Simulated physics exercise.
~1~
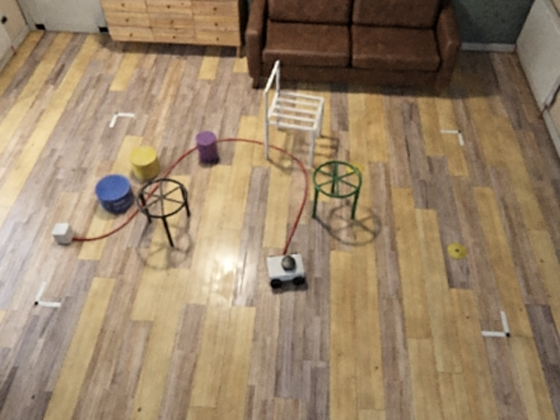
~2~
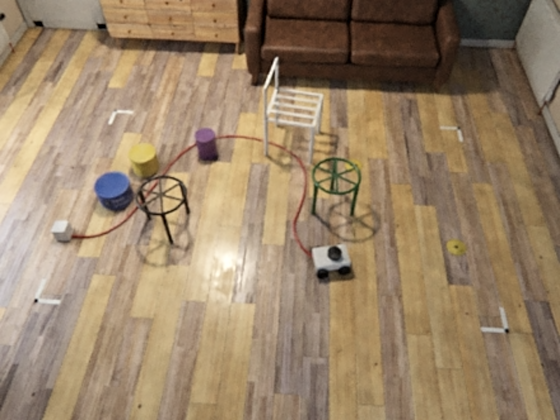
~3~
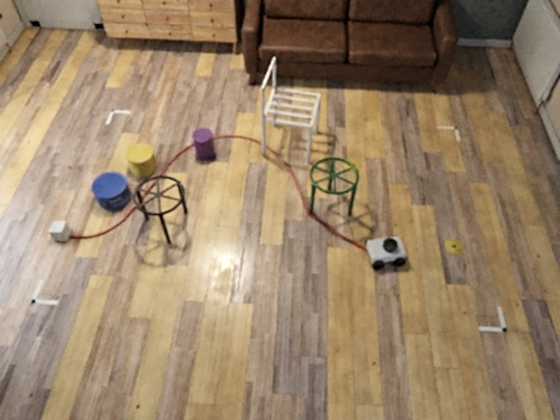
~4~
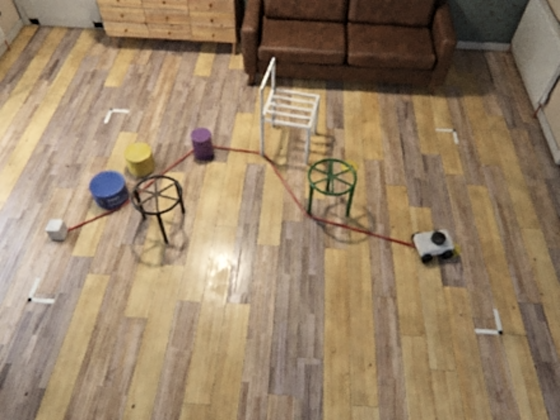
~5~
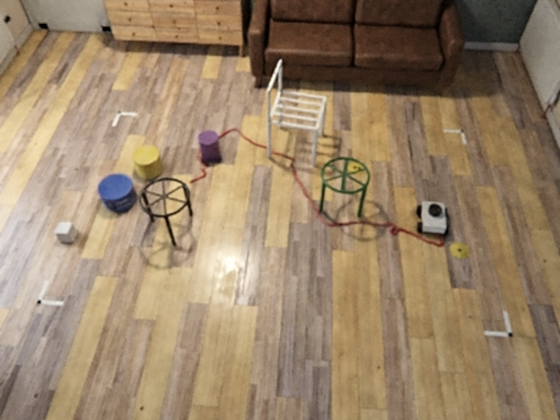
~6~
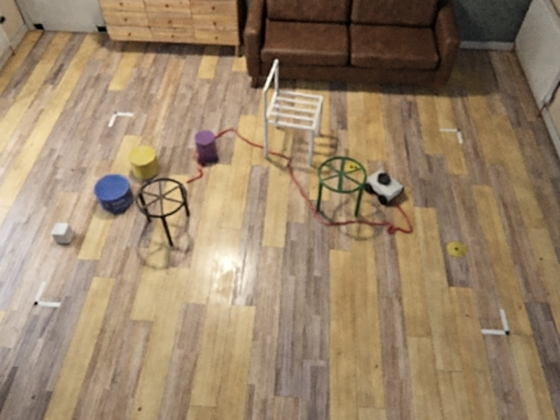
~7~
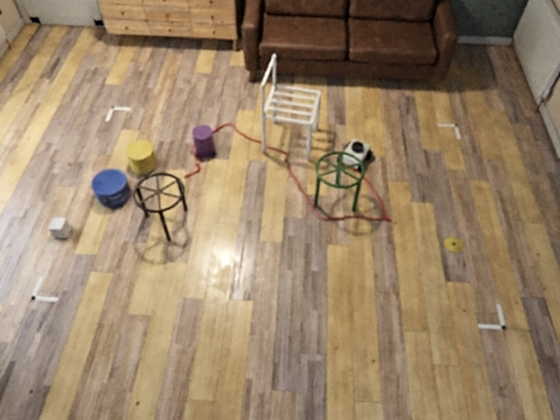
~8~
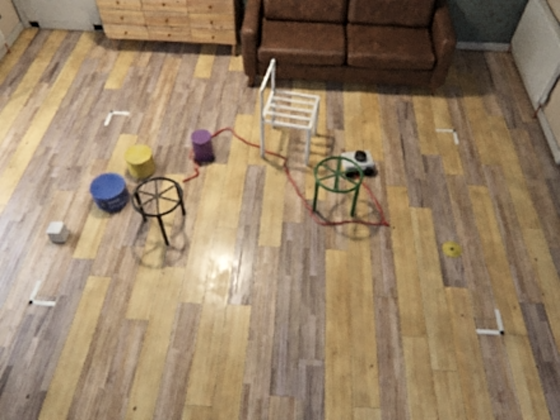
A small cart pulls its red lead rightward until it unplugs, then circles behind the green stool.
